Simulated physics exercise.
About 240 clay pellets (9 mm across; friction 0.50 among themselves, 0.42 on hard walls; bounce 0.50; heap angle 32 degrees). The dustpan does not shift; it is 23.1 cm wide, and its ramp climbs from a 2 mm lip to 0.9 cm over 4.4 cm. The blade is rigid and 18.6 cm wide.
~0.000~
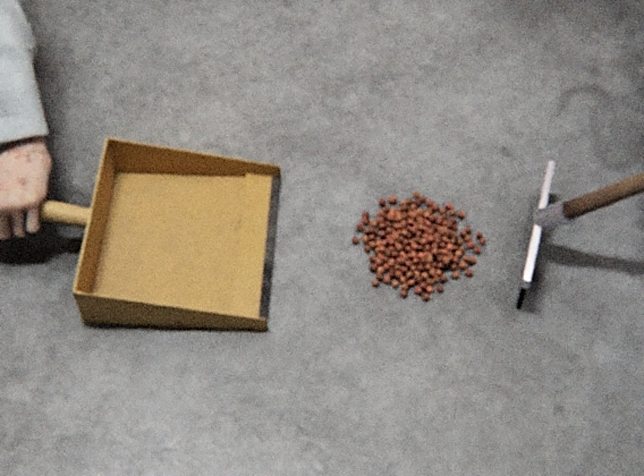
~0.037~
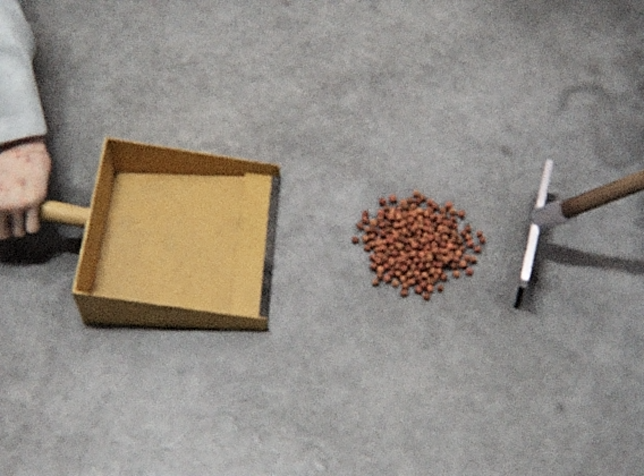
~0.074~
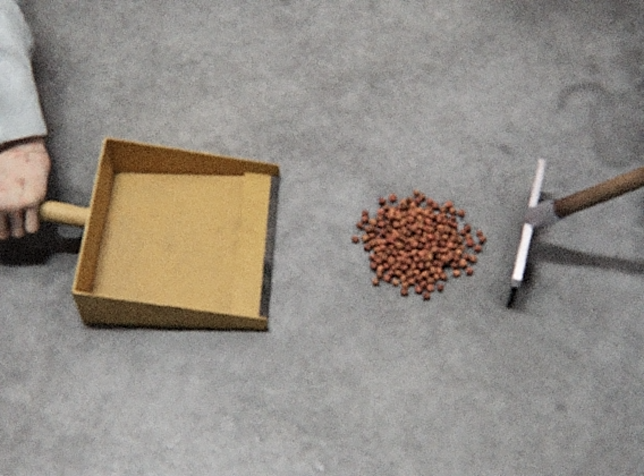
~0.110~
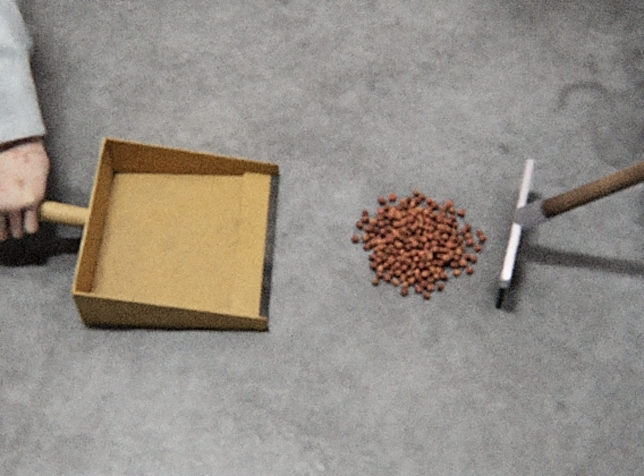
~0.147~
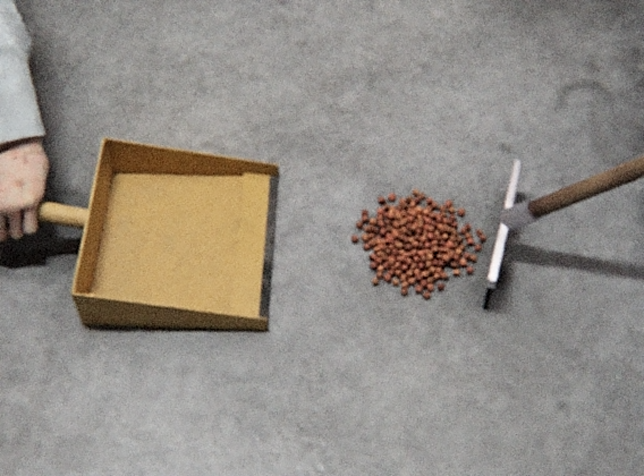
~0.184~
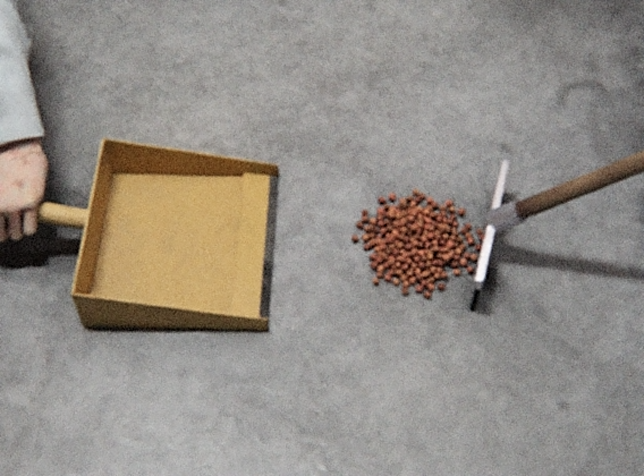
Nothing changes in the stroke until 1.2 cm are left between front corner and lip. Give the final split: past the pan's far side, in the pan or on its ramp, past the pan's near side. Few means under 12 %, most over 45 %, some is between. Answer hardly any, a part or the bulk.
Past the pan's far side: Hardly any; in the pan or on its ramp: A part; past the pan's near side: Hardly any.
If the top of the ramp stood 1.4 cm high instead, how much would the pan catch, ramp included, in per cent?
In that case some 20 per cent.
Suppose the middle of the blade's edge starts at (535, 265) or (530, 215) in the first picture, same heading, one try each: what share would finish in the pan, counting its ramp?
About 15 and 30 per cent.
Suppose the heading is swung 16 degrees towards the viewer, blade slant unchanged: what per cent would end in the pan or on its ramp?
It would be near 5 per cent.
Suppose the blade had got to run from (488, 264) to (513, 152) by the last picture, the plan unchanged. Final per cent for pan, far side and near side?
Pan 15, far 30, near 0.
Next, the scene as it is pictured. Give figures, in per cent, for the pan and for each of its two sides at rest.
Far side 5; pan 20; near side 0.
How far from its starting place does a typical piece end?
Roughly 18 cm.
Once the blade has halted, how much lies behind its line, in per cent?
About 15 per cent.
After 0.45 s, middle of the blade 15 cm from the lip; 0 % over the lip, far side 0 %, near side 0 %.
After 0.63 s, middle of the blade 7 cm from the lip; 0 % over the lip, far side 5 %, near side 0 %.
After 0.92 s, middle of the blade 3 cm from the lip; 25 % over the lip, far side 5 %, near side 0 %.
In the end, at 1.2 s, far side 5 %, pan 20 %, near side 0 %, in front of the lip or behind the blade 75 %.
